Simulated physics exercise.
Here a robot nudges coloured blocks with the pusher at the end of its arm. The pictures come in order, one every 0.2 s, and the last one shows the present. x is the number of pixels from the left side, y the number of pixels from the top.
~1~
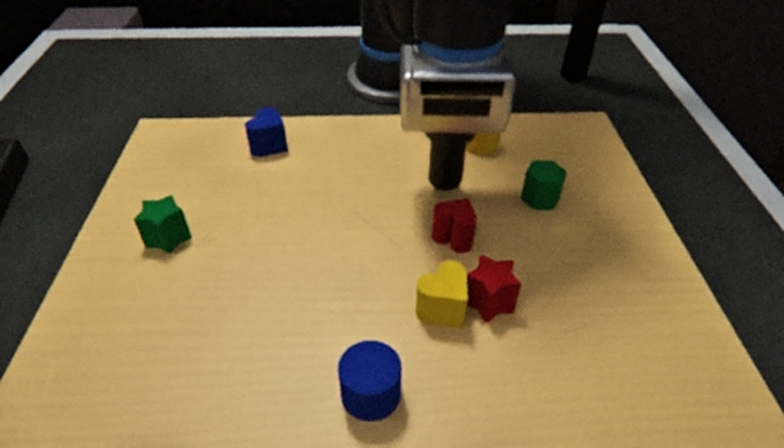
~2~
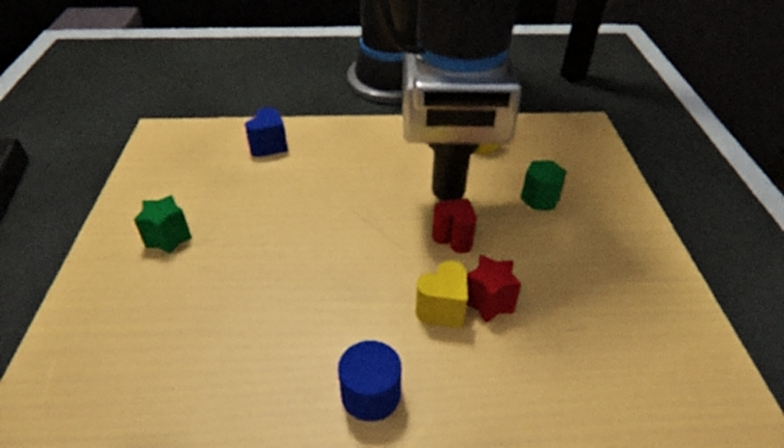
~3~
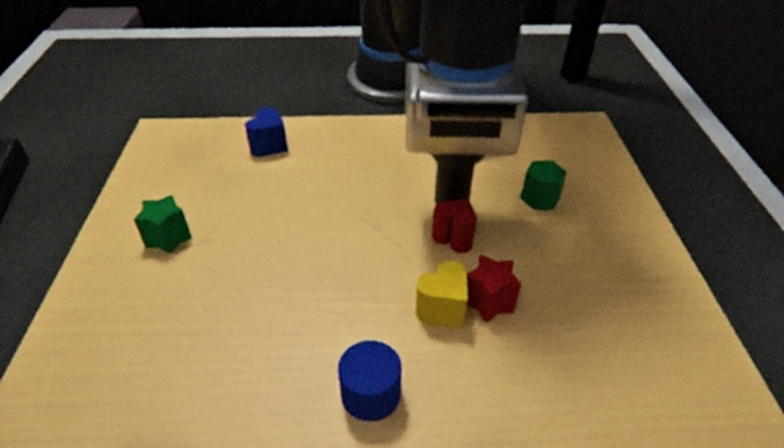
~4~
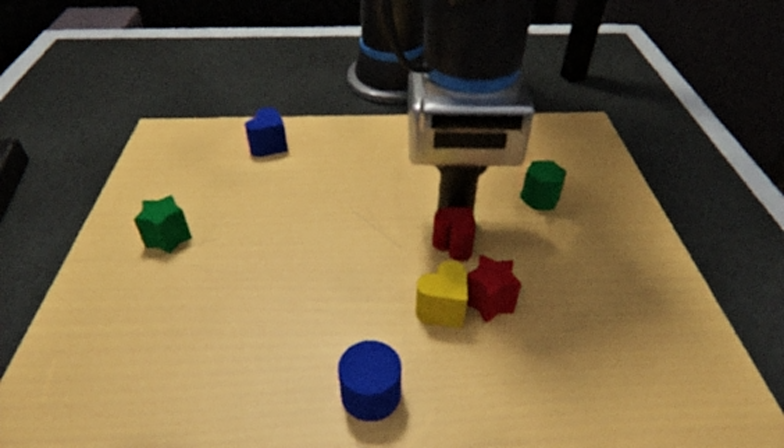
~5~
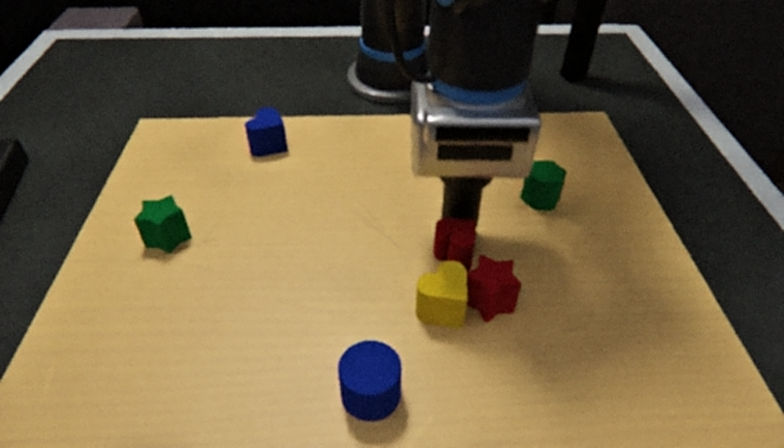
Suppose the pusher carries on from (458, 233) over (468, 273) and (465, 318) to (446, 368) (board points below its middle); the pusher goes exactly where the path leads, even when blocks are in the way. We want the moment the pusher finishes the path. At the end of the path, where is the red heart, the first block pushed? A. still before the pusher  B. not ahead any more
Correct choice: A.
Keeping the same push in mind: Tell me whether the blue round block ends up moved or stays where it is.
The blue round block will not stay where it is.
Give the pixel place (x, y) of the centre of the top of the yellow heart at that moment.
The centre of its top will be at (398, 359).
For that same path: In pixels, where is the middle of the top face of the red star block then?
Roughly at (520, 302).
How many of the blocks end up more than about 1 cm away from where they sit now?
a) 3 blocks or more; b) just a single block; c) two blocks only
a (3 blocks or more)
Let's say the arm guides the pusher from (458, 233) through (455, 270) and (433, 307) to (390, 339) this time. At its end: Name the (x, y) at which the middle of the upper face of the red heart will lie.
Located at (468, 305).
On the path given first. One third of the way, pusher (470, 263); yellow heart (441, 301), turned 45° clockwise; red heart (469, 273); red star block (510, 287), turned 15° anticlockwise.
Two thirds of the way, pusher (467, 307); yellow heart (427, 326), turned 110° clockwise; red heart (471, 324); red star block (520, 301), turned 65° anticlockwise.
At the end, pusher (447, 357); blue round block (345, 378); yellow heart (398, 359), turned 160° clockwise; red heart (464, 380), turned 30° anticlockwise; red star block (520, 302), turned 70° anticlockwise.
